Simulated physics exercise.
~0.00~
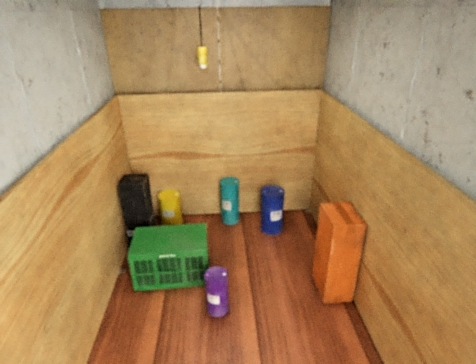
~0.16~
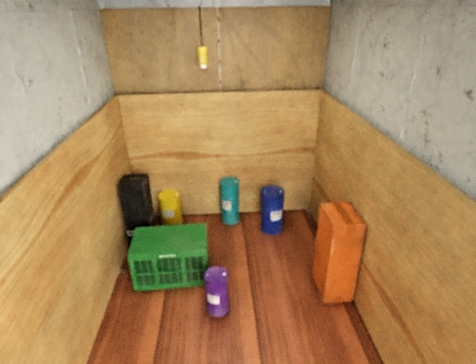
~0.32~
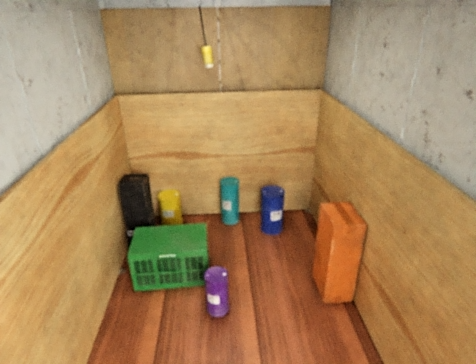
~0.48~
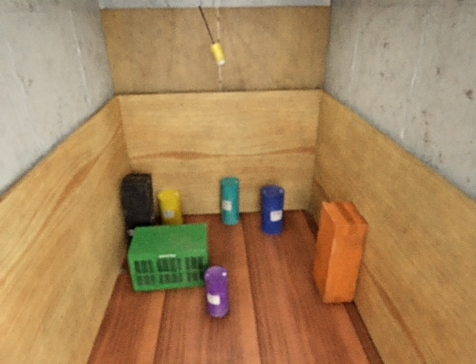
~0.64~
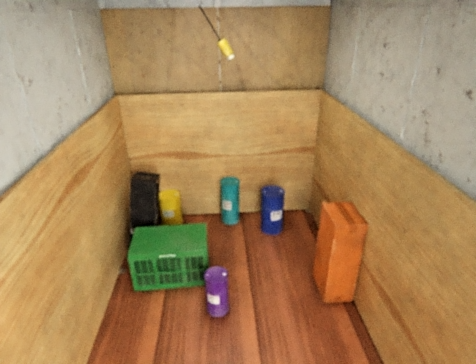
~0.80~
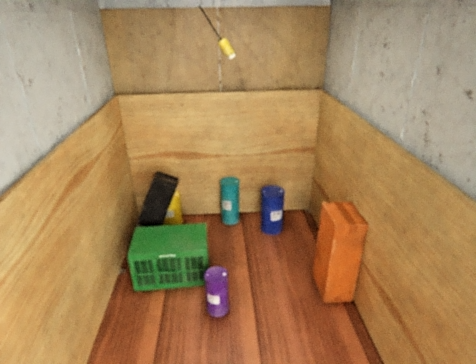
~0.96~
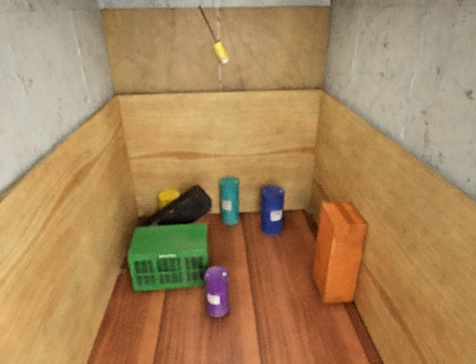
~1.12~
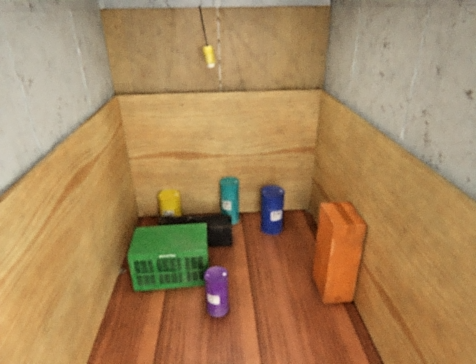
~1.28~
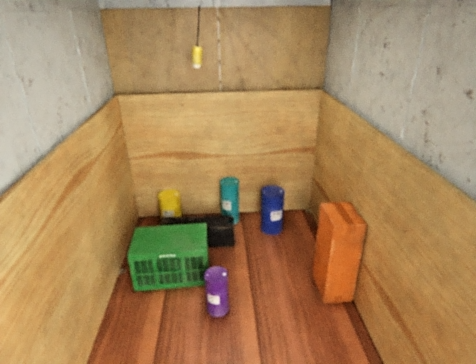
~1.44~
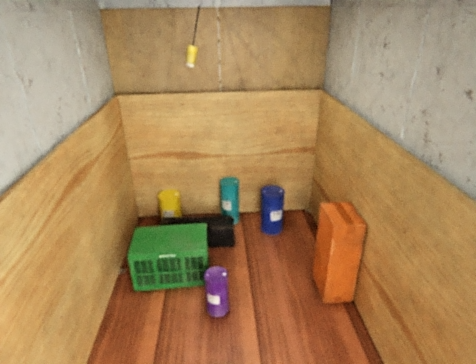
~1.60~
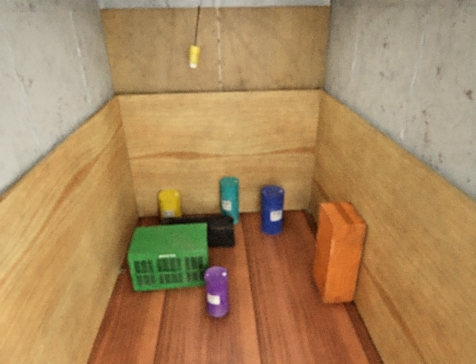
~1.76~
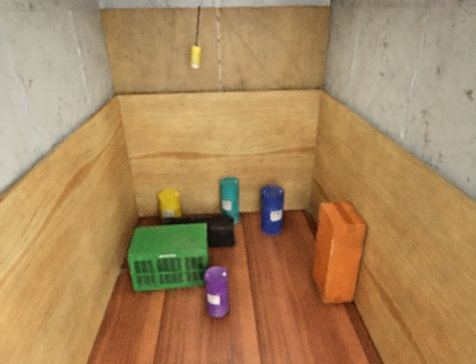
In this clip, a lamp swings on its cord above a wood-panelled load bay holding canisters, a green chest and an orange box. The upright black box at the left leans right, topples and ends lying on its side behind the chest, while the other items stay in place.
